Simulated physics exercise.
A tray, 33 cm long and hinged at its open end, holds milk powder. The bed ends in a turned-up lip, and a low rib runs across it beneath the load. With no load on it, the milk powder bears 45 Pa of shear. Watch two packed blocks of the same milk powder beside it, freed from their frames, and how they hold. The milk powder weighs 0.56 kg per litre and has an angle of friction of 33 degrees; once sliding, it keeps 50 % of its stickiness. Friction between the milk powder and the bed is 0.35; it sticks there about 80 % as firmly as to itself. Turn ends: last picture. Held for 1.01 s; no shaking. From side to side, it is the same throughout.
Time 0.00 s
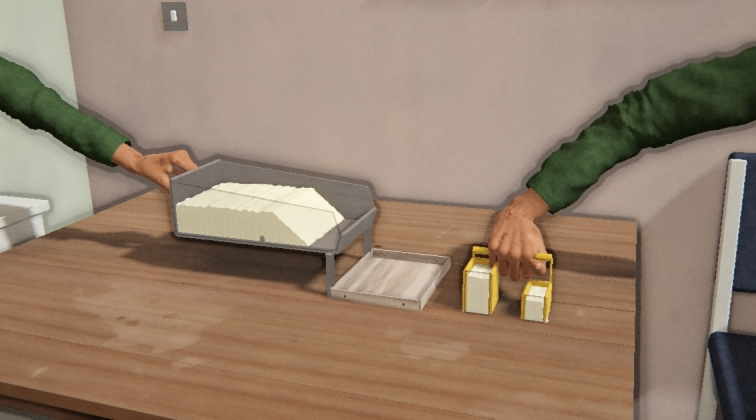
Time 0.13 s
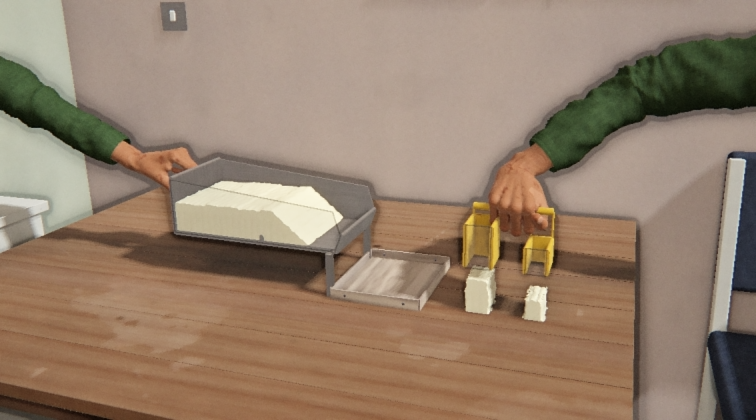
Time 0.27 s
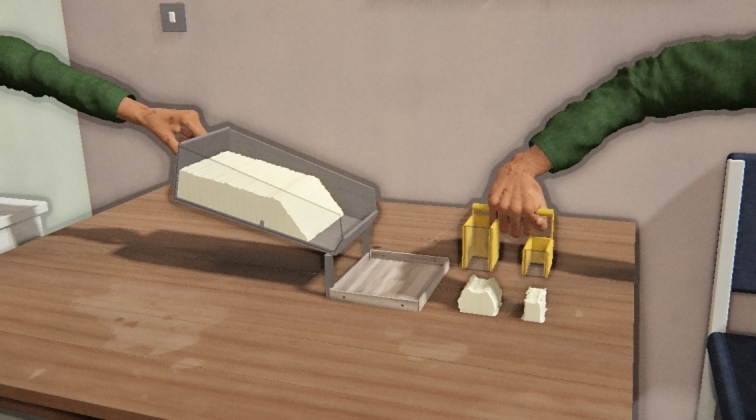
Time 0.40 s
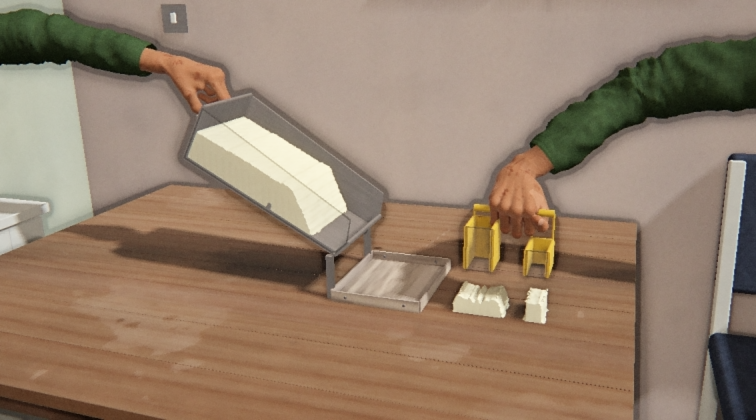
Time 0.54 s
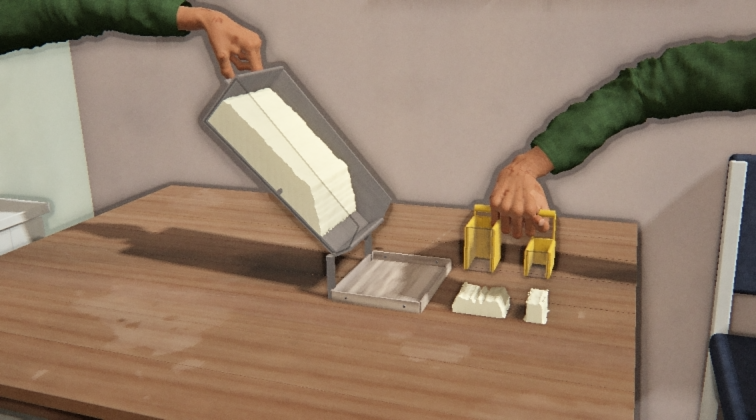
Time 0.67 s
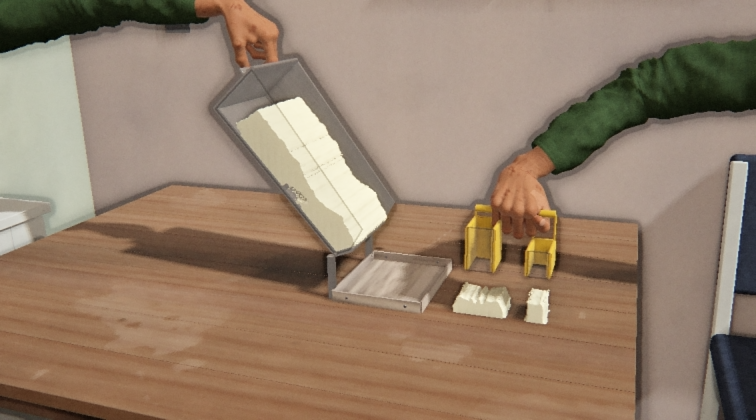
A grey, see-through tray of cream-white powder sits at the left of a brown wooden table, seen from slightly above in a room with a pinkish wall. A green-sleeved arm holds its left end, while another lifts yellow moulds off two pale blocks at right, the taller slumping. The left hand raises the tray steeply, and the powder shifts down towards its lower end.
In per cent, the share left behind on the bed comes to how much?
It comes to about 33 %.
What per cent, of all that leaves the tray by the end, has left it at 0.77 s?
Some 10 per cent.
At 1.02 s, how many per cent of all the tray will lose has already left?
It comes to around 80 percent.
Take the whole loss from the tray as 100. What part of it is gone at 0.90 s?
It is about 50 %.
After 0.77 s, the tilt is 49 degrees and 93 % is on the bed.
After 0.90 s, the tilt is 49 degrees and 69 % is on the bed.
After 1.02 s, the tilt is 49 degrees and 44 % is on the bed.
After 1.14 s, the tilt is 49 degrees and 37 % is on the bed.
After 1.64 s, the tilt is 49 degrees and 33 % is on the bed.
